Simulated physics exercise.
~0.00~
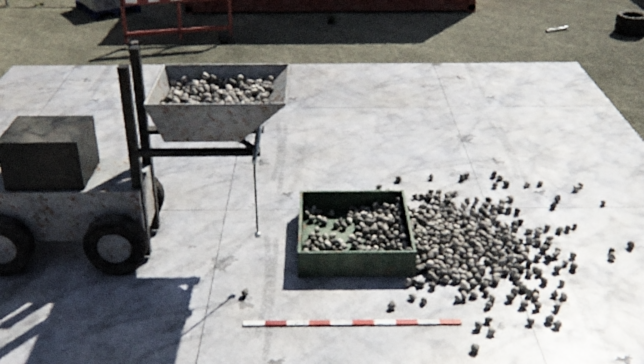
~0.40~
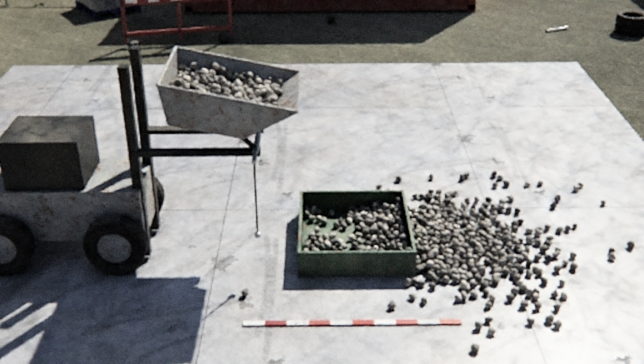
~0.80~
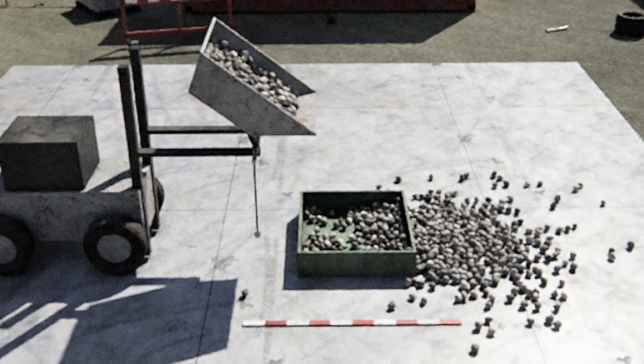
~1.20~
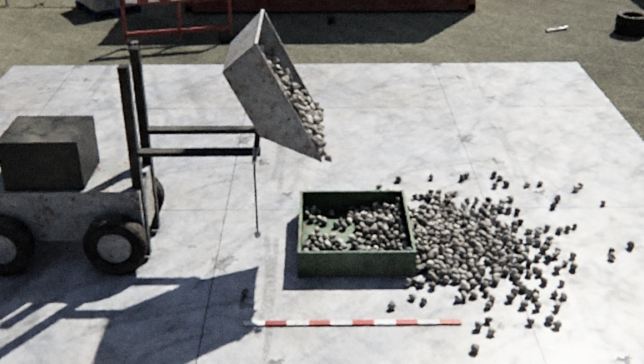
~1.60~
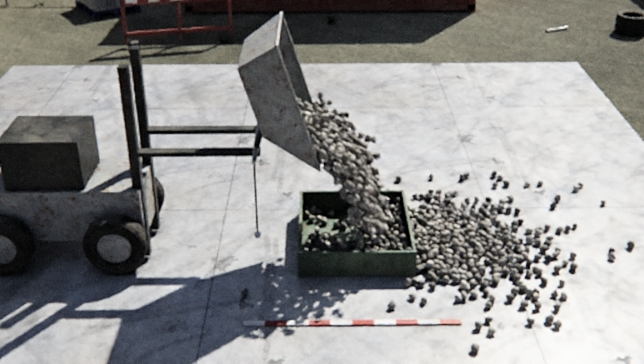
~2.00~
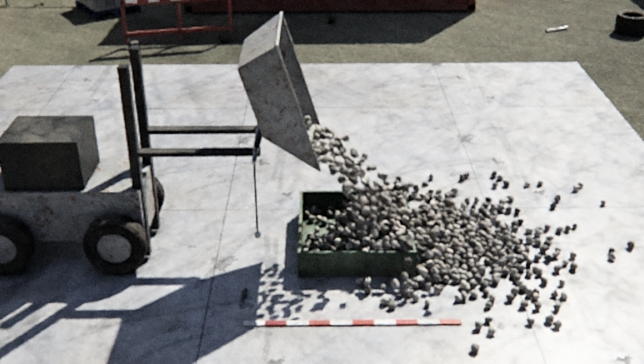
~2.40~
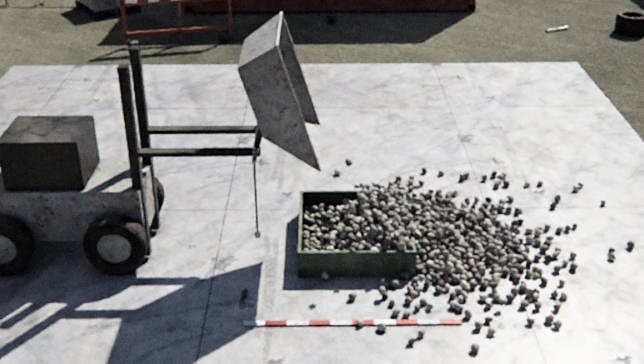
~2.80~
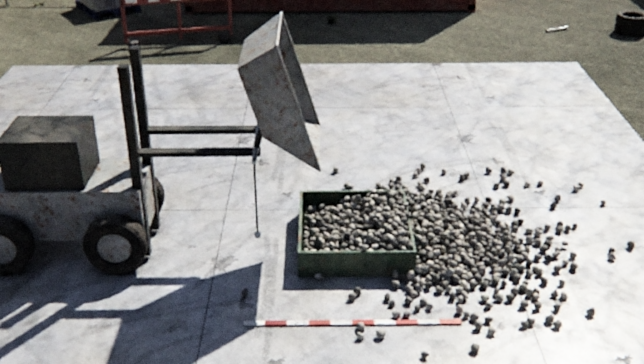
At the start, a forklift on the left holds a pale skip full of grey stones, while a green bin, partly filled, stands beside a loose pile spread to its right. The skip begins to tip to the right, its left end rising as the stones stay inside. It tilts steeply and the stones slide toward its lower lip. They then pour out in a thick stream into the bin, and some spill over onto the pile and pale floor. At the end, the empty skip hangs steeply tilted and still above a heaped bin, with stones scattered around it.
